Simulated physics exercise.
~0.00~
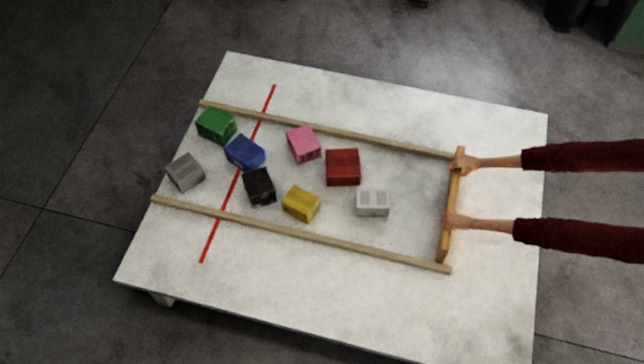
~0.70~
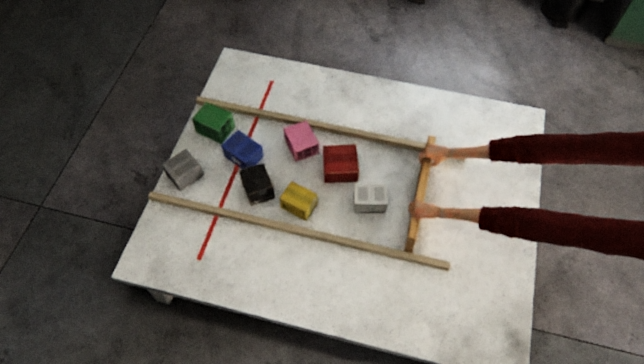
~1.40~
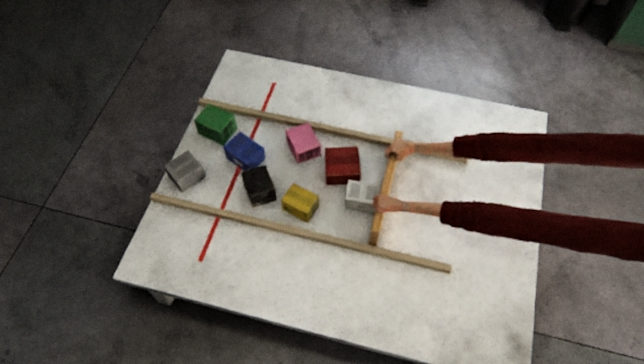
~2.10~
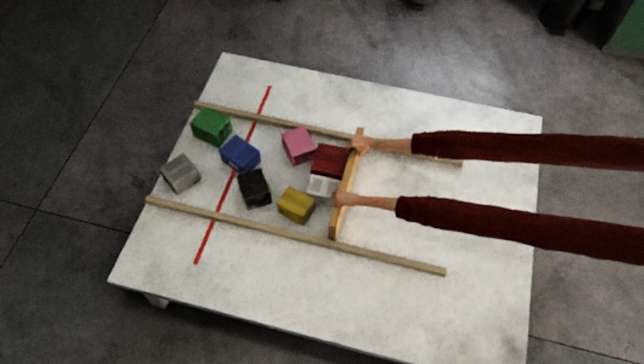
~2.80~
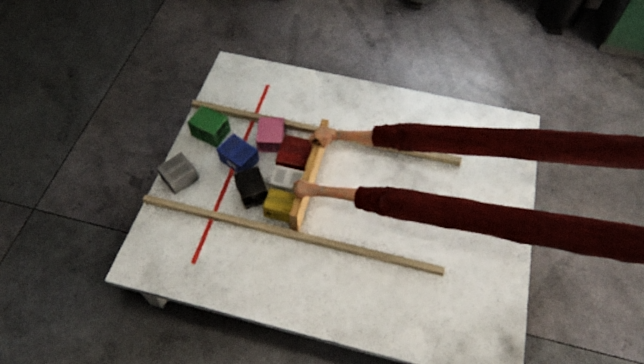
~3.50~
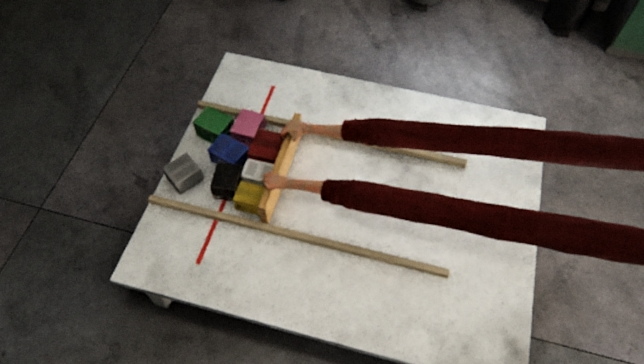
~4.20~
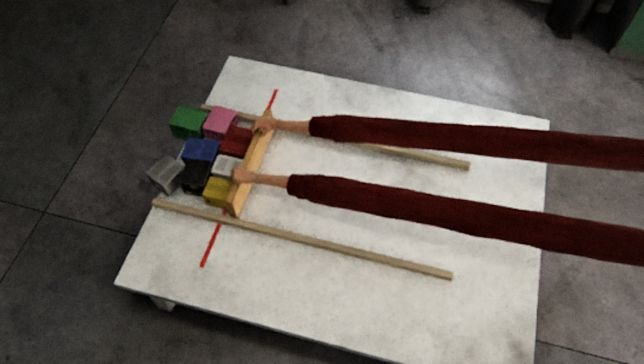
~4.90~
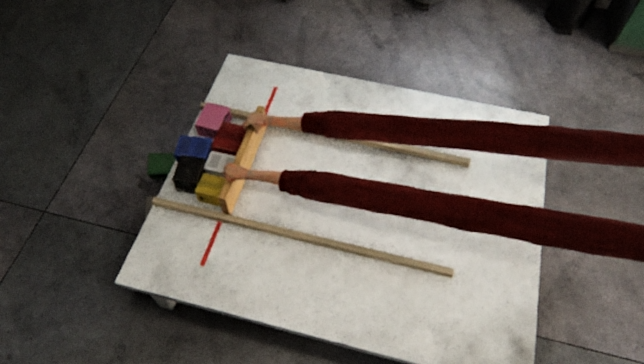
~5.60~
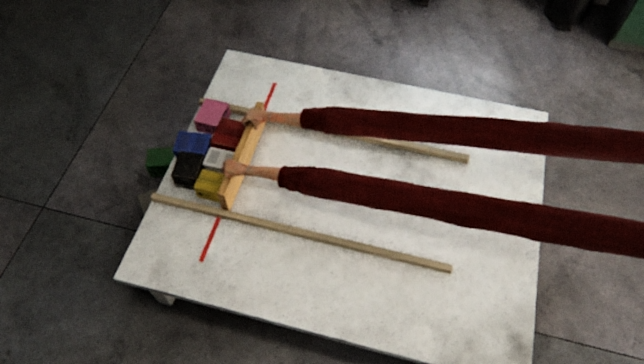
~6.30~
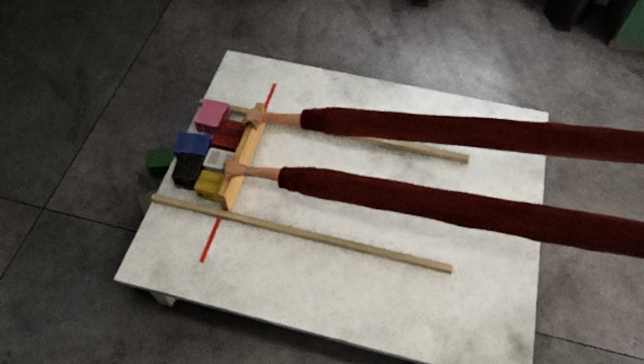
On a pale, marbled platform over a dark tiled floor, eight coloured blocks lie scattered between two wooden rails, some of them around a red tape line. Two hands in dark red sleeves push an upright plank leftward from the right, at first touching nothing. It reaches the white block, then gathers the red, yellow and pink ones, packing them against the blue and black. The crowded group slides toward the left edge, where the grey block tips over and drops out of sight. The green one falls too, landing on the floor, and the plank stops near the tape with six blocks bunched at the edge.
